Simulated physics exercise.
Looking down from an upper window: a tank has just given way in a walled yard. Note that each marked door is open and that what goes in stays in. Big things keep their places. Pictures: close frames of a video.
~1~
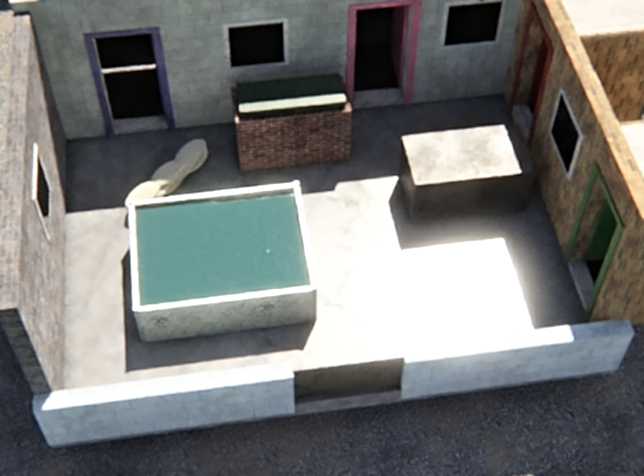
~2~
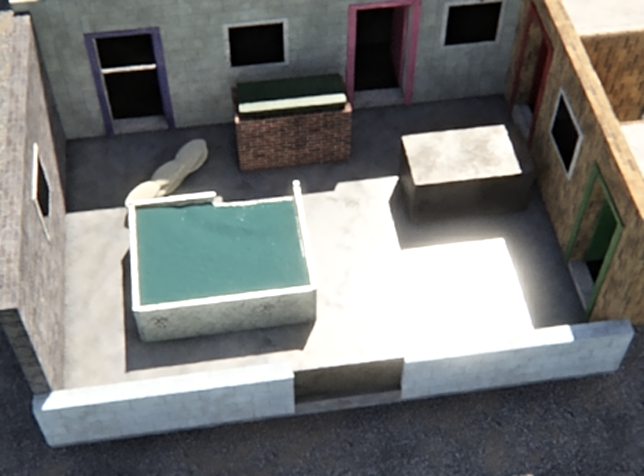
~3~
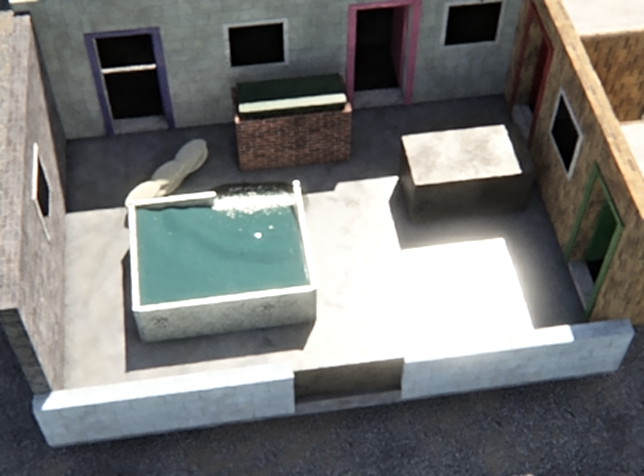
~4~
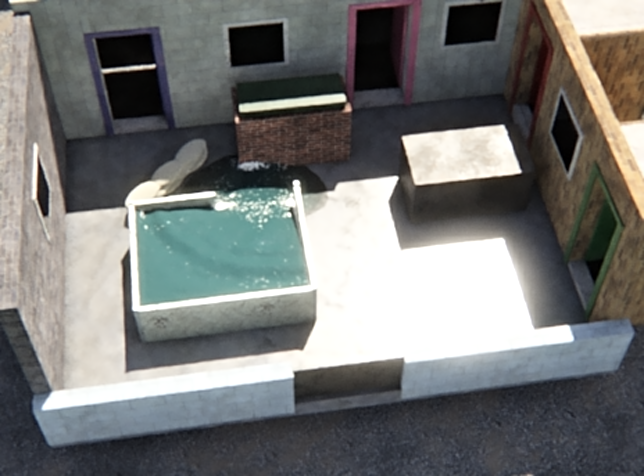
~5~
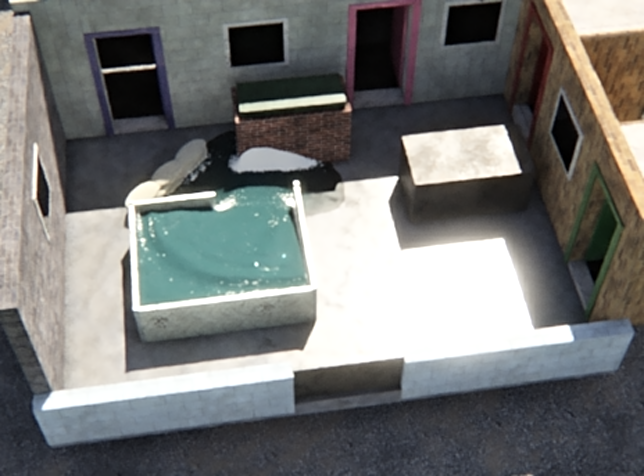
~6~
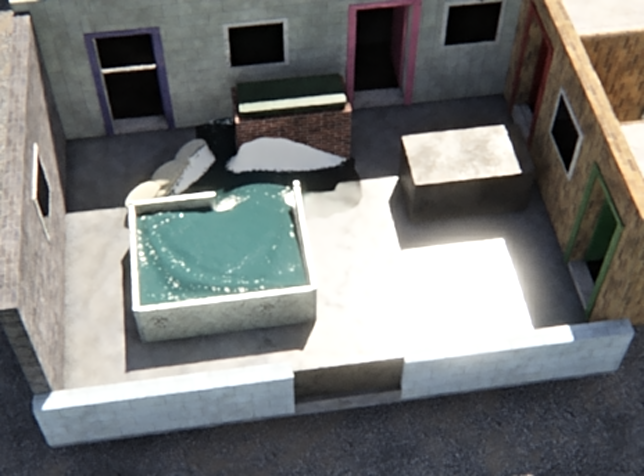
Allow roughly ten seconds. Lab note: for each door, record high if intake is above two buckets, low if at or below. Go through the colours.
Green door: Low; pink door: Low; blue door: Low; red door: Low.
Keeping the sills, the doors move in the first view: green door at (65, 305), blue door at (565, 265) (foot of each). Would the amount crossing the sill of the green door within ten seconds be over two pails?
Green door: Falls short.
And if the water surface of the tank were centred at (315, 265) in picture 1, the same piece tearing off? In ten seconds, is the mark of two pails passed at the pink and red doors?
First the pink door: It crosses the line. Then the red door: It doesn't reach it.
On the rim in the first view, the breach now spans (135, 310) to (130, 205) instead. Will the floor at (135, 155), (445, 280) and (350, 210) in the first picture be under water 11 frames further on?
So: Wetted, then spared, then spared.
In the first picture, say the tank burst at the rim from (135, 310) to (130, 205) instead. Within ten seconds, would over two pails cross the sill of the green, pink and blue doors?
The green one exceeds the limit, the pink one falls short and the blue one exceeds the limit.
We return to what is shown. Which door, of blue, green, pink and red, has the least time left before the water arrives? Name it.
That's the blue one.
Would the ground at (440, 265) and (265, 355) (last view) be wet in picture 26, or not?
Soaked, not wet.
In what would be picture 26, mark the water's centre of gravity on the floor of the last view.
My reading is close to (274, 217).
A moment on, water covers 20 % of the floor; the green door not reached, the pink door not reached, the blue door wet at the sill, nothing in, the red door not reached.
Next, water covers 45 % of the floor; the green door not reached, the pink door wet at the sill, nothing in, the blue door wet at the sill, nothing in, the red door wet at the sill, nothing in.
Then, water covers 70 % of the floor; the green door wet at the sill, nothing in, the pink door wet at the sill, nothing in, the blue door wet at the sill, nothing in, the red door under two buckets in.
Later, water covers 90 % of the floor; the green door wet at the sill, nothing in, the pink door wet at the sill, nothing in, the blue door wet at the sill, nothing in, the red door under two buckets in.
In the end, water covers 95 % of the floor; the green door wet at the sill, nothing in, the pink door under two buckets in, the blue door under two buckets in, the red door under two buckets in.
